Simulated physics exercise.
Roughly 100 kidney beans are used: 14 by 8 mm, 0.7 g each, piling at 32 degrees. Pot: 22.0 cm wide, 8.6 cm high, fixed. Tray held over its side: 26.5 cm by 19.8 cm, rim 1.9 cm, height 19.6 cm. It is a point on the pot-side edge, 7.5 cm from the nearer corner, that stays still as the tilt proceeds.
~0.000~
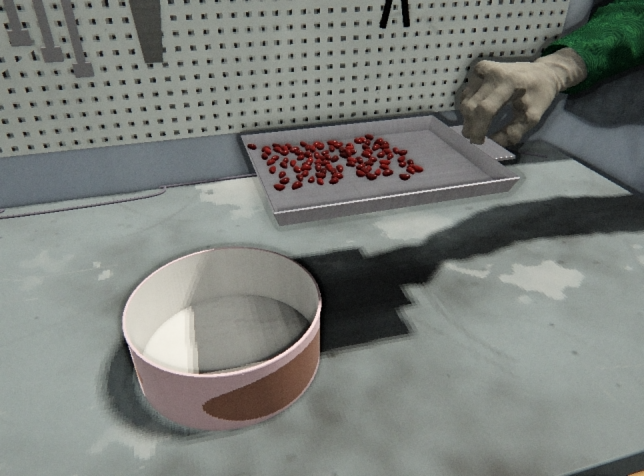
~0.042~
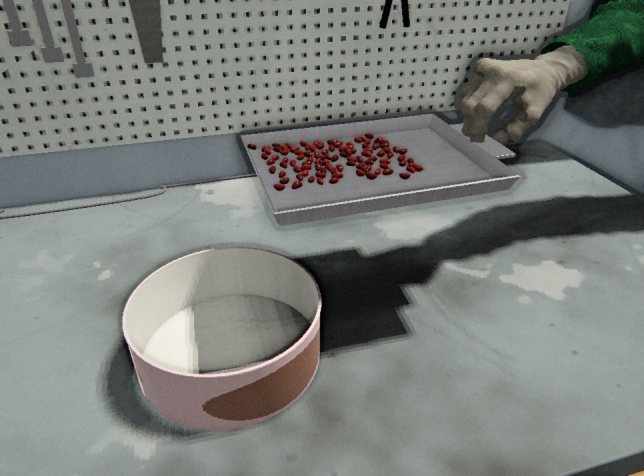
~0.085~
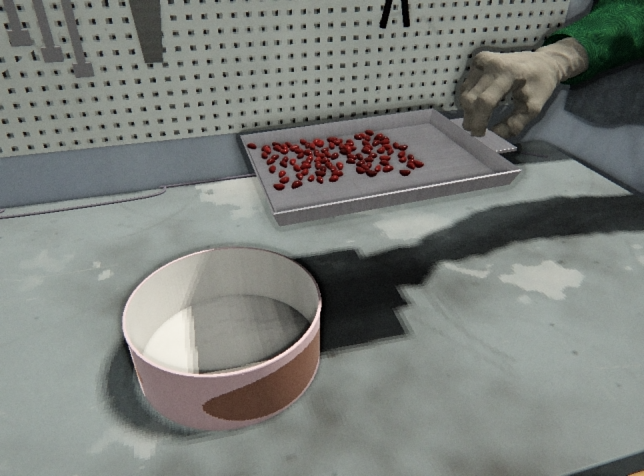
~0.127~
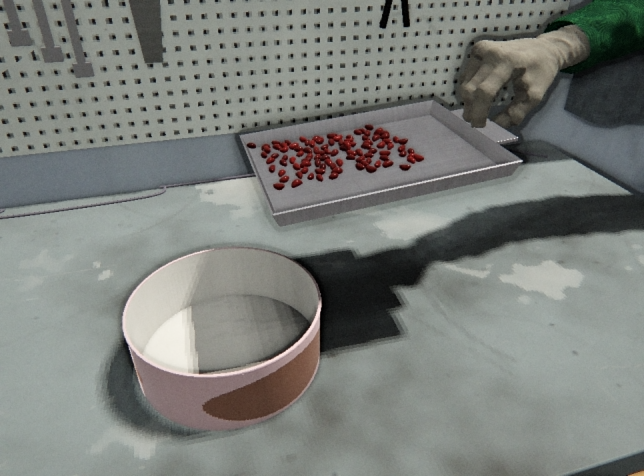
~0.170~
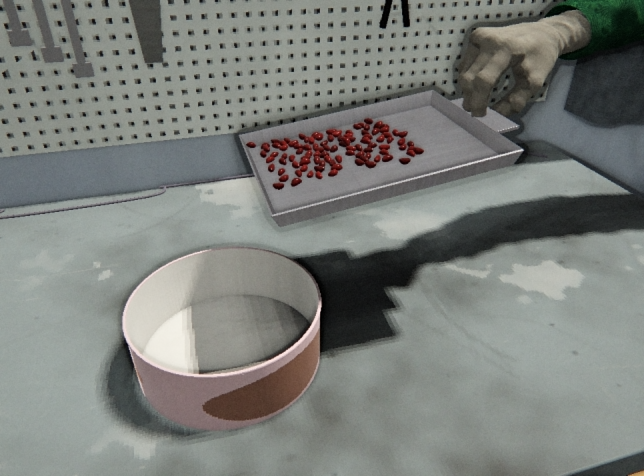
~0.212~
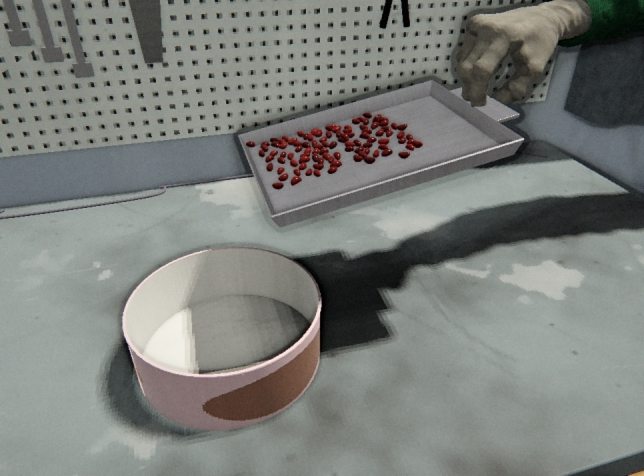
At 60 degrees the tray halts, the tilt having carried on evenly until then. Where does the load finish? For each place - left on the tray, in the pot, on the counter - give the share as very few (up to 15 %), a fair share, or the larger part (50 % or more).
Tray: The larger part; pot: Very few; counter: Very few.
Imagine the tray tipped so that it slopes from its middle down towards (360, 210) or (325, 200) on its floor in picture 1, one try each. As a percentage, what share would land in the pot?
About 15 per cent on the first try and 40 per cent on the second.
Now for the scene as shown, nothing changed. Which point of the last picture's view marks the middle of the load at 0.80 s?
By then the middle of the load sits around (263, 162).
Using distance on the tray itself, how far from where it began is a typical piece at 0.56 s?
Some 4 cm.
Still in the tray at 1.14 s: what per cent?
95%, roughly.
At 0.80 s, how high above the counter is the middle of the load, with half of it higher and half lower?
About 22 cm.
Then, at 0.56 s, tilt 34 degrees; the tray holds 100 %, the pot 0 %.
Then, at 0.80 s, tilt 51 degrees; the tray holds 100 %, the pot 0 %.
Then, at 1.14 s, tilt 60 degrees; the tray holds 95 %, the pot 5 %.
At rest (2.2 s), tray 95 %, pot 5 %, counter 0 %.
